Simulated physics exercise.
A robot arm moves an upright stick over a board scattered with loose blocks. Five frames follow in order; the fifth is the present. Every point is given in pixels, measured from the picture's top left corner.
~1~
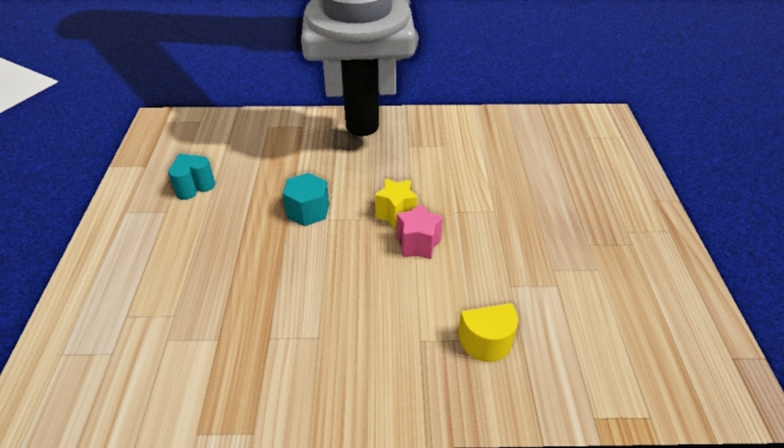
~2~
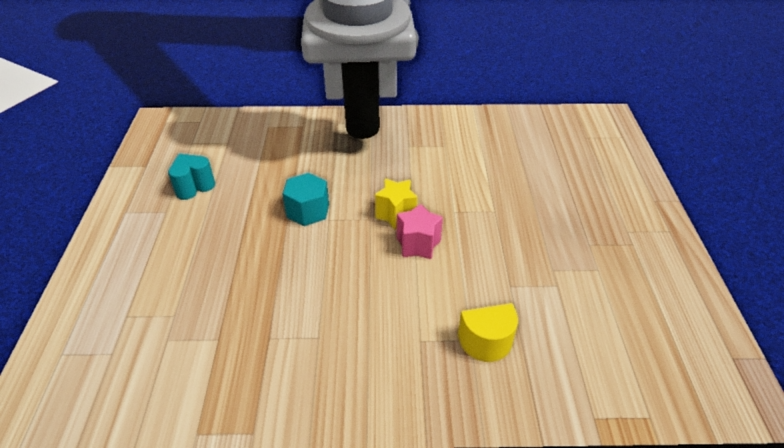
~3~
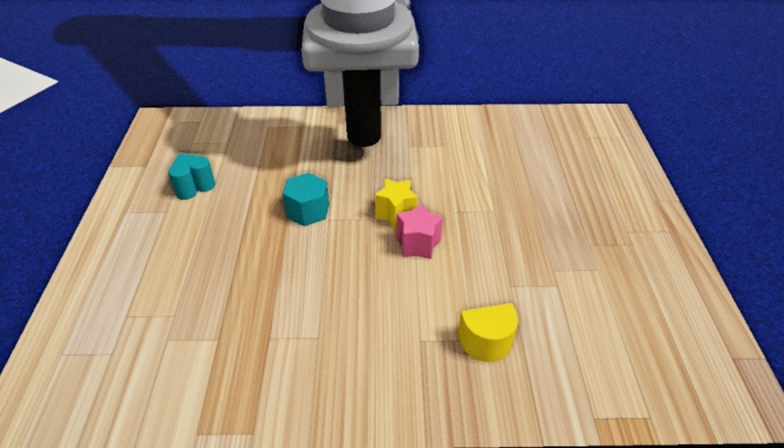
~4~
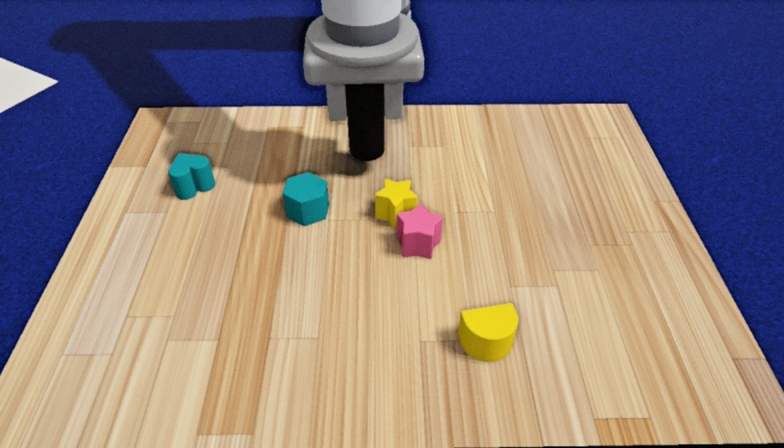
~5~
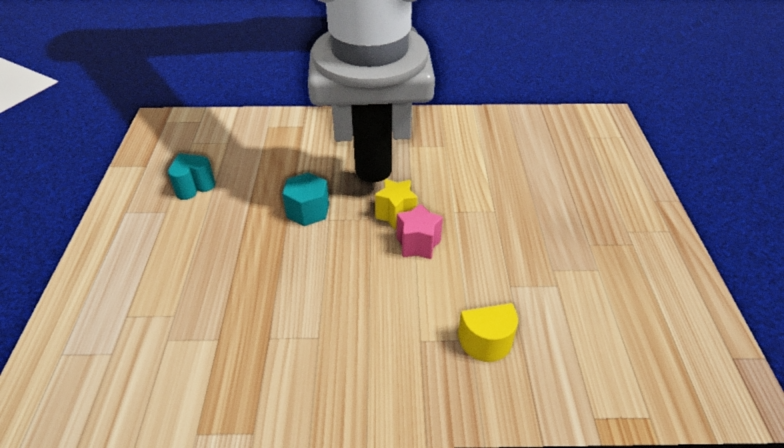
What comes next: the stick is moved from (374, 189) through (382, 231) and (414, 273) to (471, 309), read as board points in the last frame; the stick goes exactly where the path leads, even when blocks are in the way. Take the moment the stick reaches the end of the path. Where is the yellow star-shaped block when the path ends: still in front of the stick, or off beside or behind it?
It is still in front.
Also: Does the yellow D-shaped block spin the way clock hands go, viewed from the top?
It seems so.
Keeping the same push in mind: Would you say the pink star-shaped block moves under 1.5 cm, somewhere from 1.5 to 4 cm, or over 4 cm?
Shift of over 4 cm.
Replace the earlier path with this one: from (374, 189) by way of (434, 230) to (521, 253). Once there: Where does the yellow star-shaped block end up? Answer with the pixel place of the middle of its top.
When the path ends, it will be at (483, 245).
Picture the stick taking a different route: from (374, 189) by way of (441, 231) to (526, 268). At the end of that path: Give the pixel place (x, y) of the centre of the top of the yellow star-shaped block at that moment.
Its top centre lands on (478, 253).
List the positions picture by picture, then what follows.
The first frame shows tip of the stick (362, 128), middles of tops, turquoise hexagonal block (305, 186), yellow star-shaped block (397, 190), pink star-shaped block (419, 220), yellow D-shaped block (492, 320).
The second frame shows stick (363, 130), nothing pushed.
The third frame shows stick (364, 138), nothing pushed.
The fourth frame shows stick (367, 152), nothing pushed.
The fifth frame shows stick (374, 172), turquoise hexagonal block (305, 186), yellow star-shaped block (397, 190), pink star-shaped block (419, 220), yellow D-shaped block (492, 320).
On the path given first. One third of the way, stick (382, 214); yellow star-shaped block (415, 225), turned 30° anticlockwise; pink star-shaped block (446, 244), turned 35° anticlockwise.
Two thirds of the way, stick (415, 256); yellow star-shaped block (454, 259), turned 70° anticlockwise; pink star-shaped block (495, 261), turned 75° anticlockwise.
At the end, stick (473, 292); turquoise hexagonal block unmoved; yellow star-shaped block (515, 293), turned 80° anticlockwise; pink star-shaped block (542, 269), turned 150° anticlockwise; yellow D-shaped block (497, 325), turned 25° clockwise.
